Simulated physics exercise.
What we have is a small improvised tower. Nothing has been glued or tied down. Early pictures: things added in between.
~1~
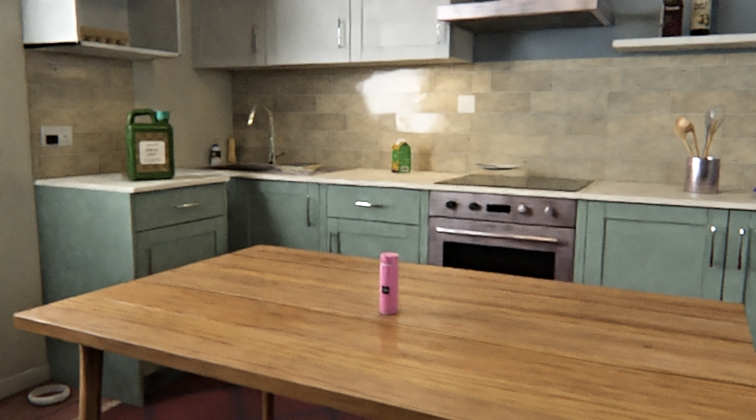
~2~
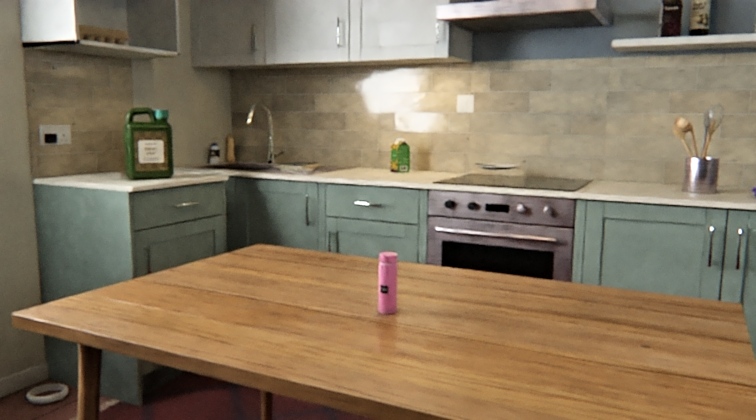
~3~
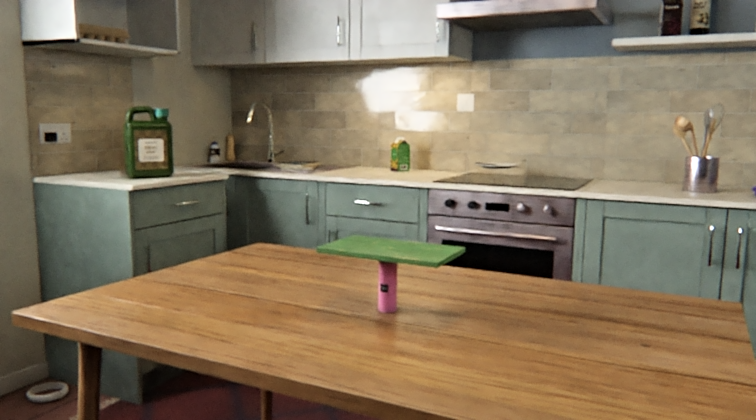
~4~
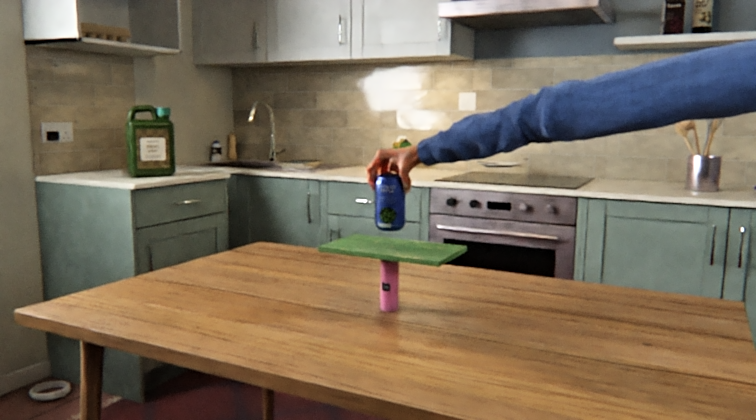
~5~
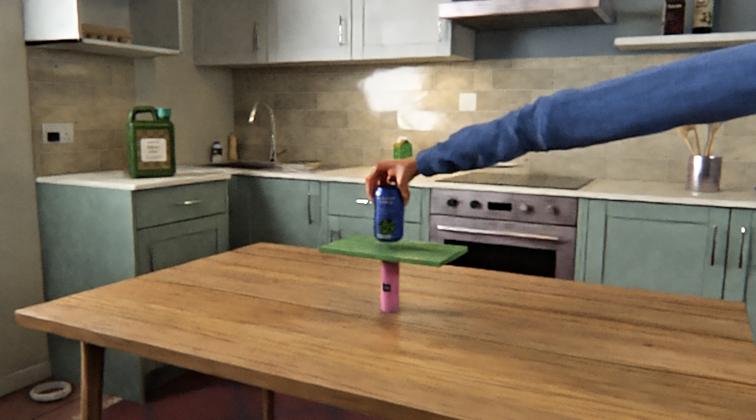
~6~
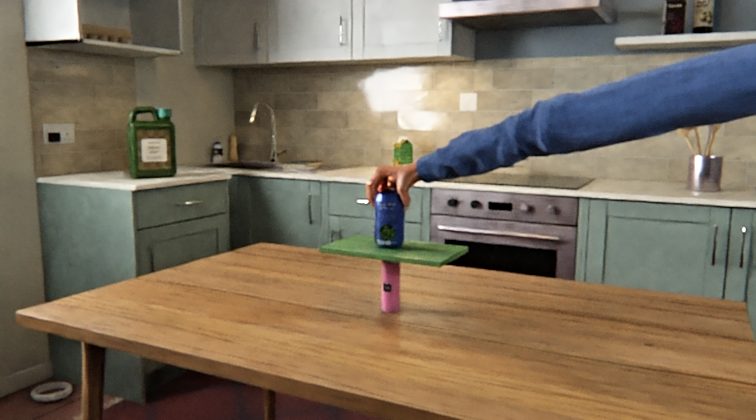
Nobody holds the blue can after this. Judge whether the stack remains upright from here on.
It remains upright.
Then, 0.50 s later than the last frame, all is still.
Then, 1.30 s later than the last frame, blue can resting near (389, 220).
When it is over, all 3 as before. End places, in pixels of the last picture, blue can near (389, 220). The stack stays up.
